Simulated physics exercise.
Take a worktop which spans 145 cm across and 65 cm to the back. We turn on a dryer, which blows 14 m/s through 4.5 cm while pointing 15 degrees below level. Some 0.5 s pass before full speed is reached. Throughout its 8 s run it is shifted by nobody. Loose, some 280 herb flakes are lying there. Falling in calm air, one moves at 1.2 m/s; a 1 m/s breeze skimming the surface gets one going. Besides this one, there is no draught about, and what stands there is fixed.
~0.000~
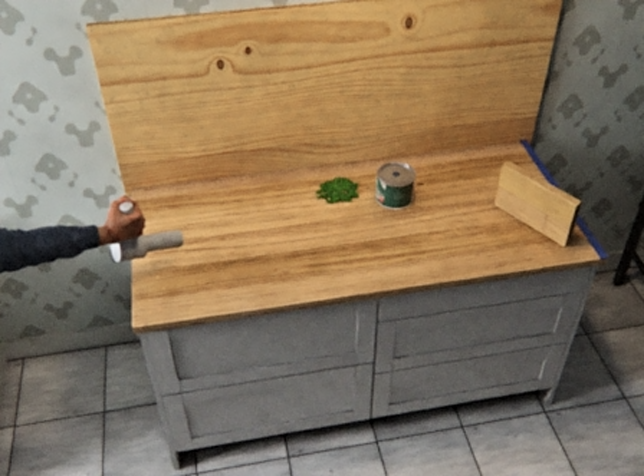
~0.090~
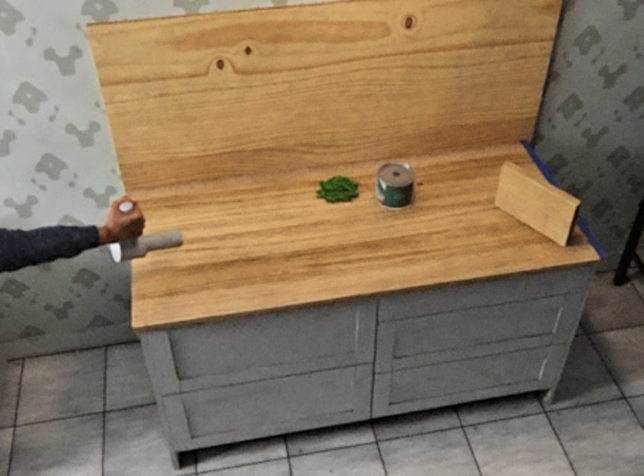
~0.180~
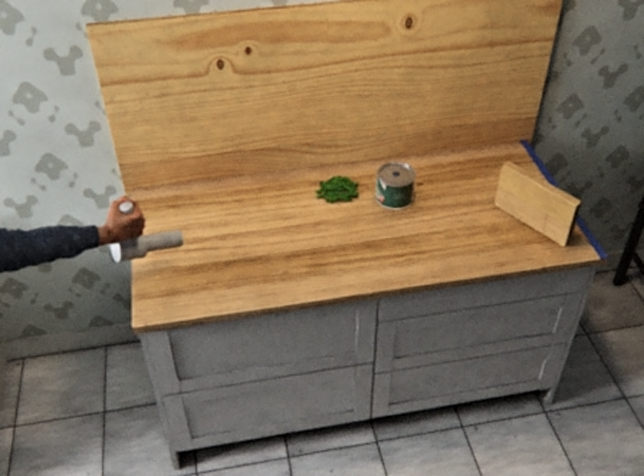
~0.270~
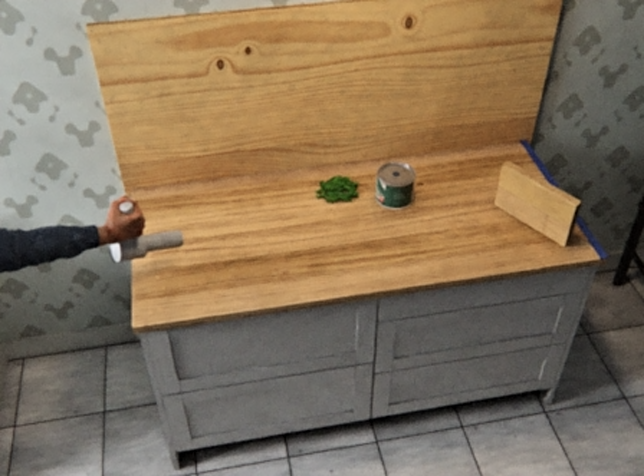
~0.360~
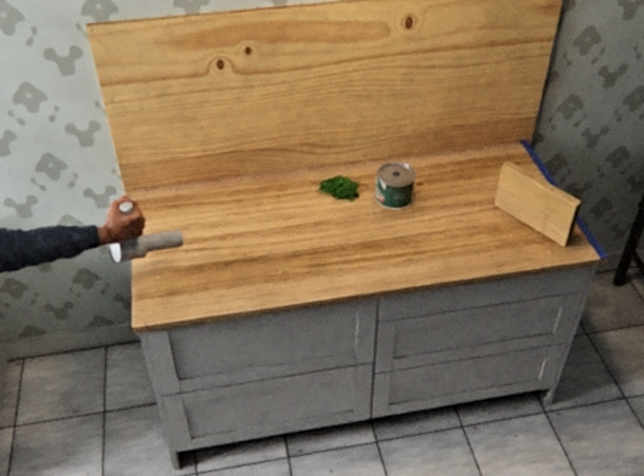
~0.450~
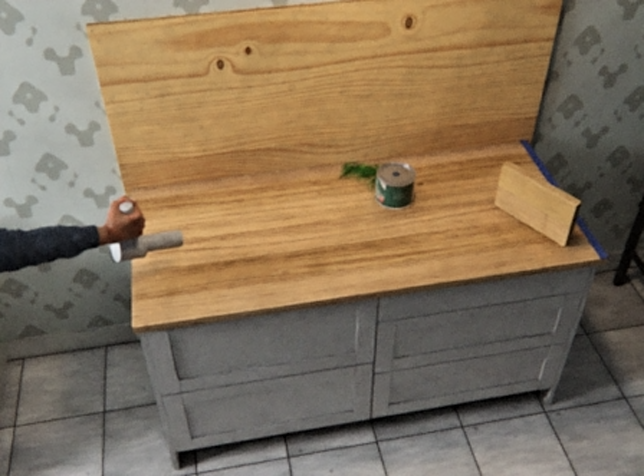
Green herb flakes lying still on a wooden worktop, then sliding rightward behind a tin as a hand holds a dryer steady.
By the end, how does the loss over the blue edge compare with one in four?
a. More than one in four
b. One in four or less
Option a: More than one in four.
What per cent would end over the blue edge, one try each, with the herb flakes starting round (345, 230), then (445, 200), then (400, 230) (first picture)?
In turn: 25 per cent, 80 per cent, 10 per cent.
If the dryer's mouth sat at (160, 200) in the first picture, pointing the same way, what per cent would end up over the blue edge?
80 per cent.
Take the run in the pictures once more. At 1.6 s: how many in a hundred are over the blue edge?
Roughly 100 per cent.
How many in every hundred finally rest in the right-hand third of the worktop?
About 0 %.
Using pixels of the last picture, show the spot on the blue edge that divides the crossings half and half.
At roughly pixel (533, 150).
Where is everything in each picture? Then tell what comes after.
The middle of the herb flakes is near (338, 189), none has stirred yet and the mouth of the dryer is at (180, 238), in the first frame.
The middle of the herb flakes is near (338, 187), none has stirred yet and the blue edge is centred on (563, 194), in the second frame.
The middle of the herb flakes is near (338, 187), none has stirred yet, the top of a tin is at (396, 174) and the top of a board is at (541, 182), in the third frame.
The middle of the herb flakes is near (338, 187) and none has stirred yet, in the fourth frame.
The middle of the herb flakes is near (339, 188), the farthest in sight from the dryer is at (357, 184) and about 10 % have left their places, in the fifth frame.
The middle of the herb flakes is near (370, 171), the farthest in sight from the dryer is at (381, 165) and all have left their places, in the sixth frame.
After 1.6 s, 4 % are on the move or not yet settled, 97 % are over the blue edge.
After 2.6 s, 1 % are on the move or not yet settled, 99 % are over the blue edge.
After 4.4 s, 1 % are on the move or not yet settled, 99 % are over the blue edge.
After 8.0 s, at the end, 100 % are over the blue edge.
